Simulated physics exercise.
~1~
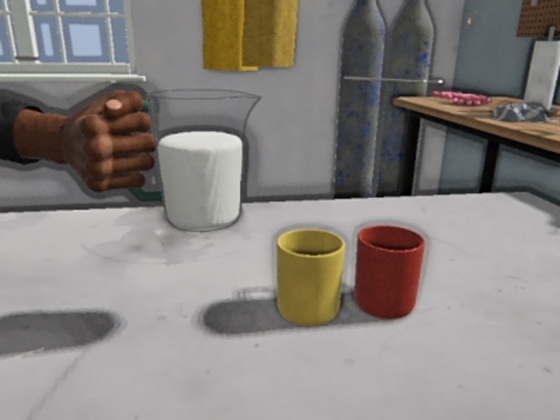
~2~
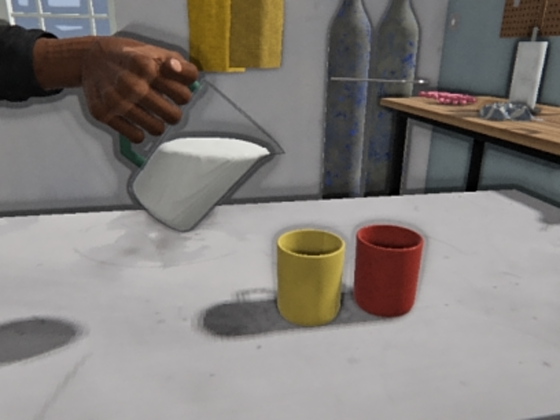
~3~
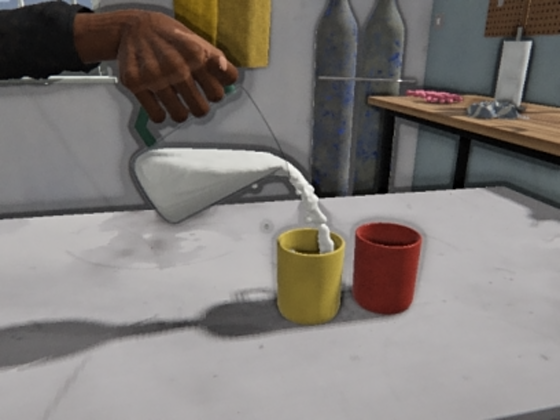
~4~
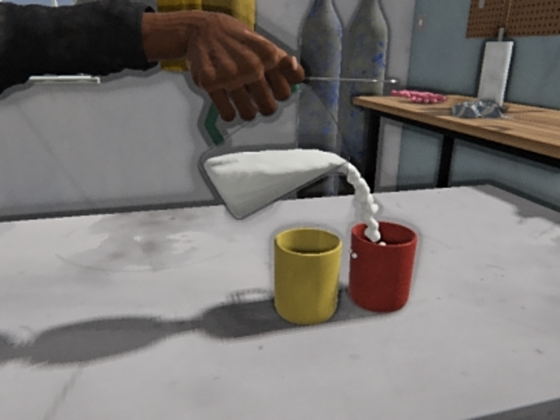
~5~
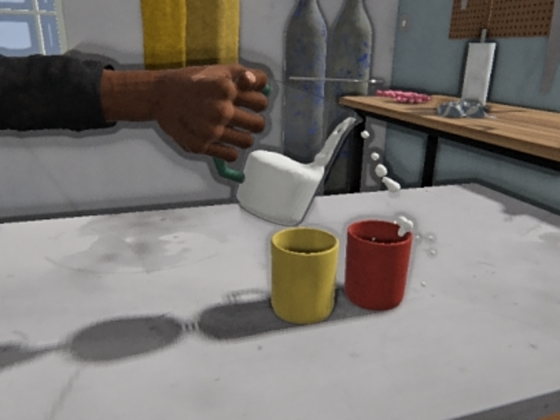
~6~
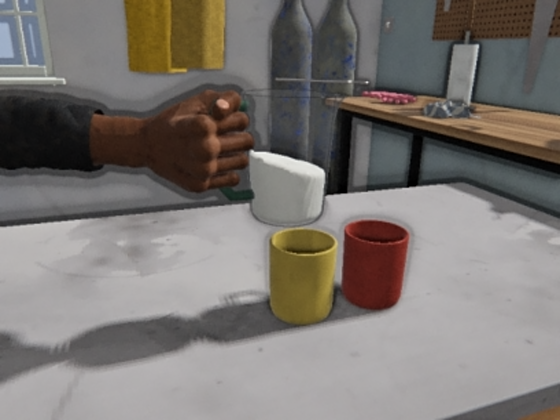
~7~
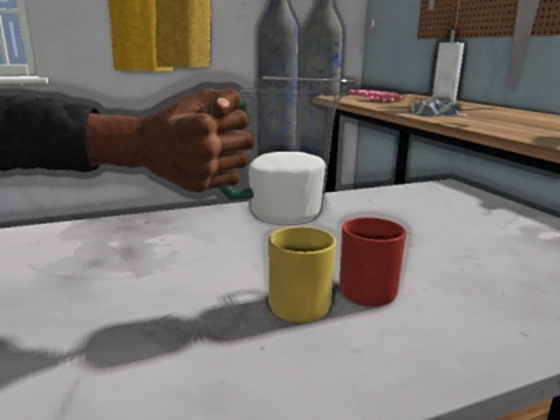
On a pale tabletop in a workshop, a hand tipped a clear jug of milk and swept it rightwards, pouring over a yellow mug, then a red one, with drops scattering as it tilted back, and finally held the jug level behind the mugs.
